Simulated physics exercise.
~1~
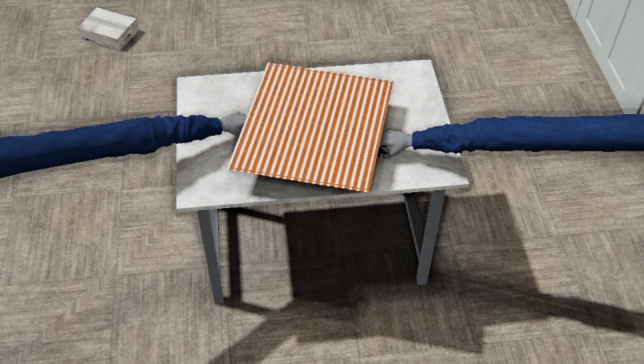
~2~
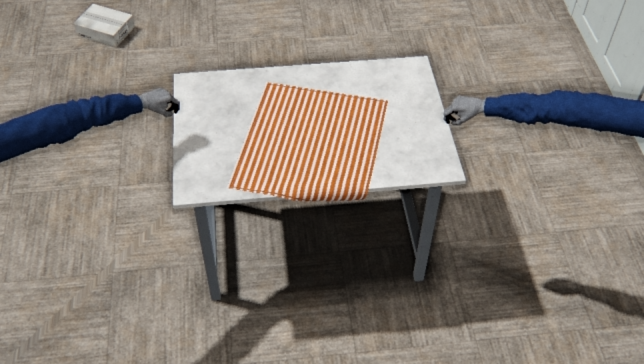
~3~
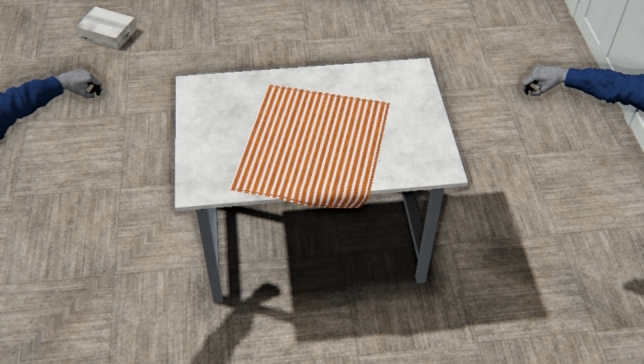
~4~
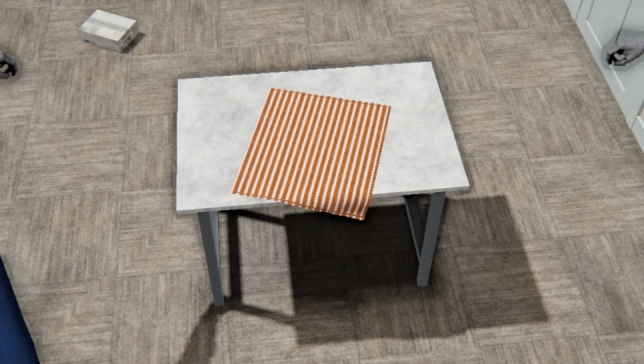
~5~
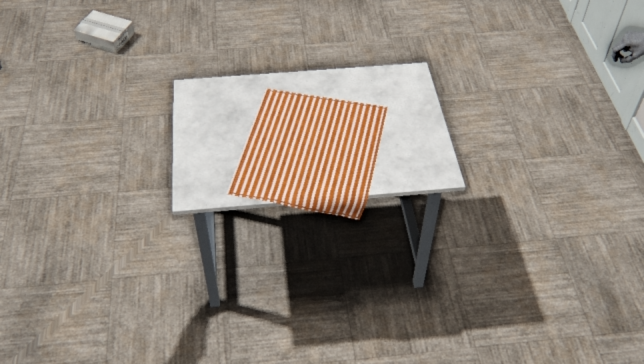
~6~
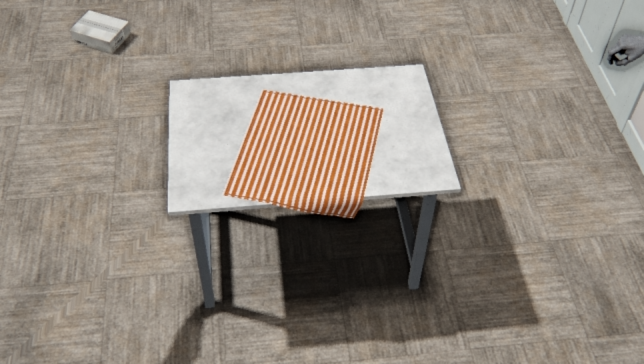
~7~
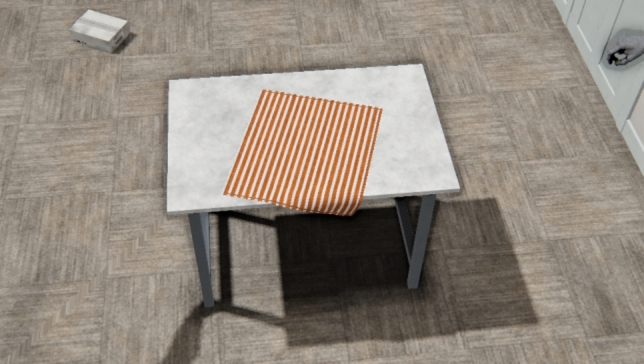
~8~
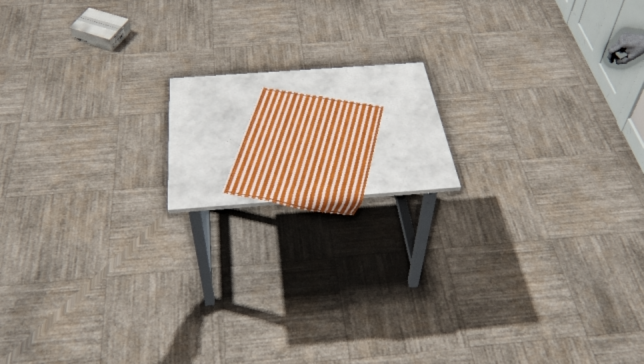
Two gloved hands release a striped orange cloth onto a table's front edge, where it stays.
